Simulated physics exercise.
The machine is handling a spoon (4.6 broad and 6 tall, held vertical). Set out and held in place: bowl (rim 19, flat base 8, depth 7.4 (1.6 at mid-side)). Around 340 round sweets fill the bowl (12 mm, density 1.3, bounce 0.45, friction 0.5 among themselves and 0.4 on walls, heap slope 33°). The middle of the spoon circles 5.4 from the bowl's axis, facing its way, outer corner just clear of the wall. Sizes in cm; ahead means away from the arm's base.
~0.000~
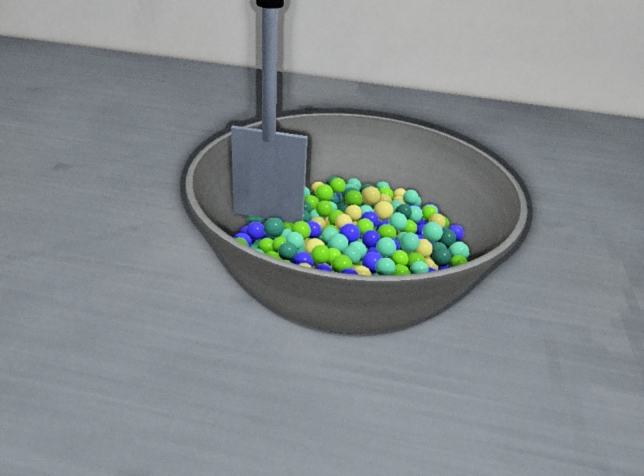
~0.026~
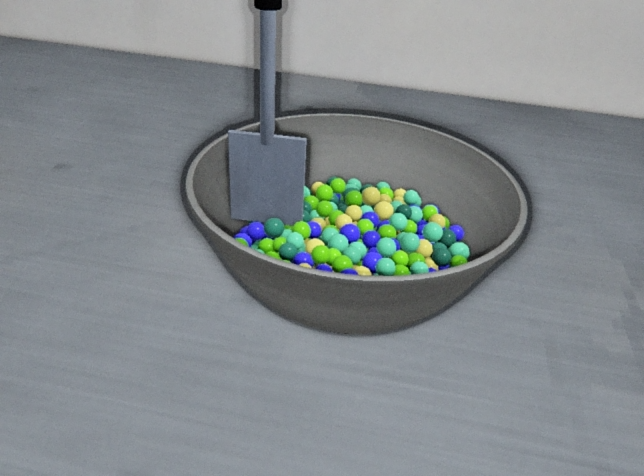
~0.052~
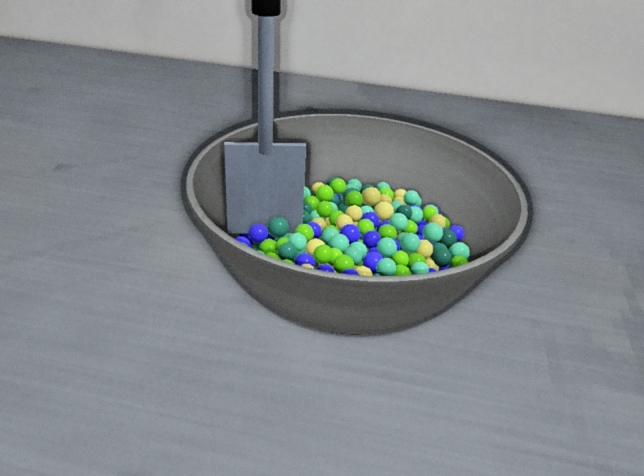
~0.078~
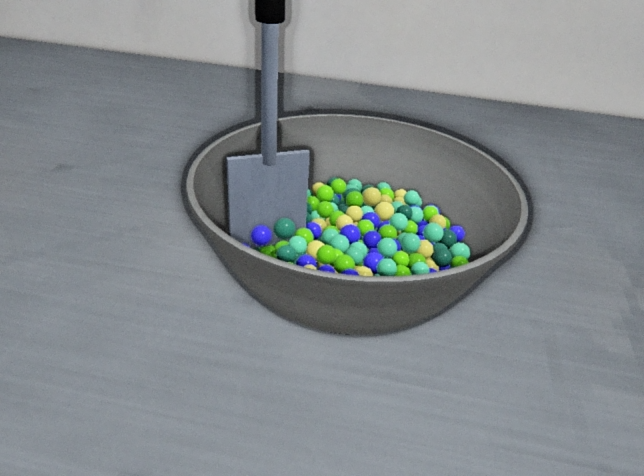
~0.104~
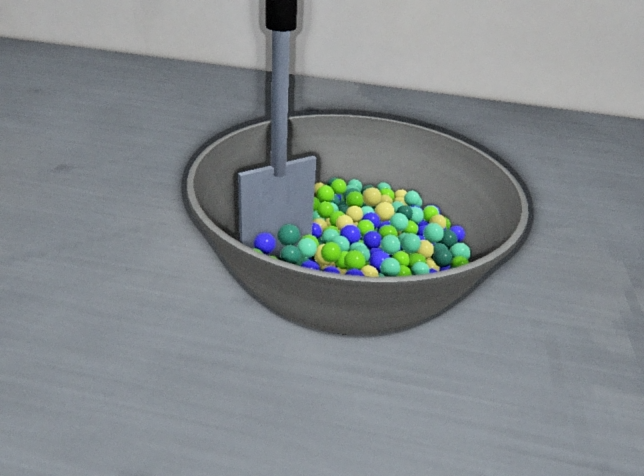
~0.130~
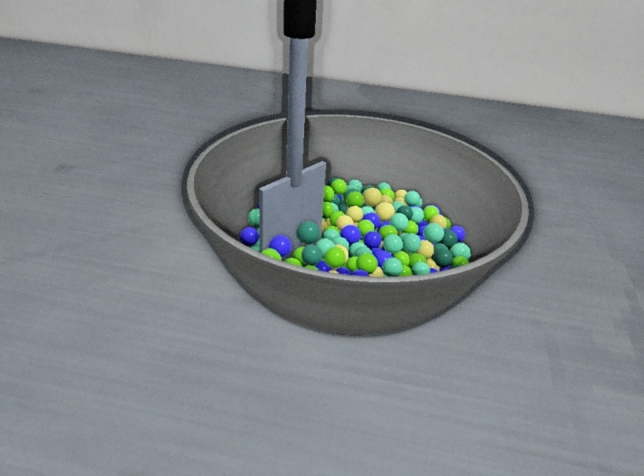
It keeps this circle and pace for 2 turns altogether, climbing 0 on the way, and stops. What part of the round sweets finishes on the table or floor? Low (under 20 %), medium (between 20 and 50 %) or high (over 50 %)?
A low share, under 20 %, ends on the table or floor.
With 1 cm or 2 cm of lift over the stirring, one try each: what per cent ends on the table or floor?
Some 5 and 0 per cent.
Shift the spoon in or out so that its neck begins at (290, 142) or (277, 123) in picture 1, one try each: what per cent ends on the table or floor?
Some 10 and 20 per cent.
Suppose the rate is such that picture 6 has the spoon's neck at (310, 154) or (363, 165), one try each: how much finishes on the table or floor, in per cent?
About 20 and 30 per cent.
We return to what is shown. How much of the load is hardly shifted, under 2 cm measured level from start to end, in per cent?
Some 35 per cent.
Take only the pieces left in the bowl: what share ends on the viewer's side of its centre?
Roughly 55 per cent.
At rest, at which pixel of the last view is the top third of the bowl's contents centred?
Near (321, 248).
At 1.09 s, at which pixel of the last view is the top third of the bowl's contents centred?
Around (397, 207).
After 0.61 s, 319° round, highest piece 9 above the table; 328 in the bowl, 7 on the table or floor, 9 in flight or on the tool.
After 1.09 s, 219° round, highest piece 9 above the table; 303 in the bowl, 38 on the table or floor, 3 in flight or on the tool.
After 1.53 s, 0° round, highest piece 6 above the table; 300 in the bowl, 44 on the table or floor.
After 2.23 s, 0° round, highest piece 6 above the table; 300 in the bowl, 44 on the table or floor.
At rest, 300 in the bowl, 44 on the table or floor. That is 13 % on the table or floor.
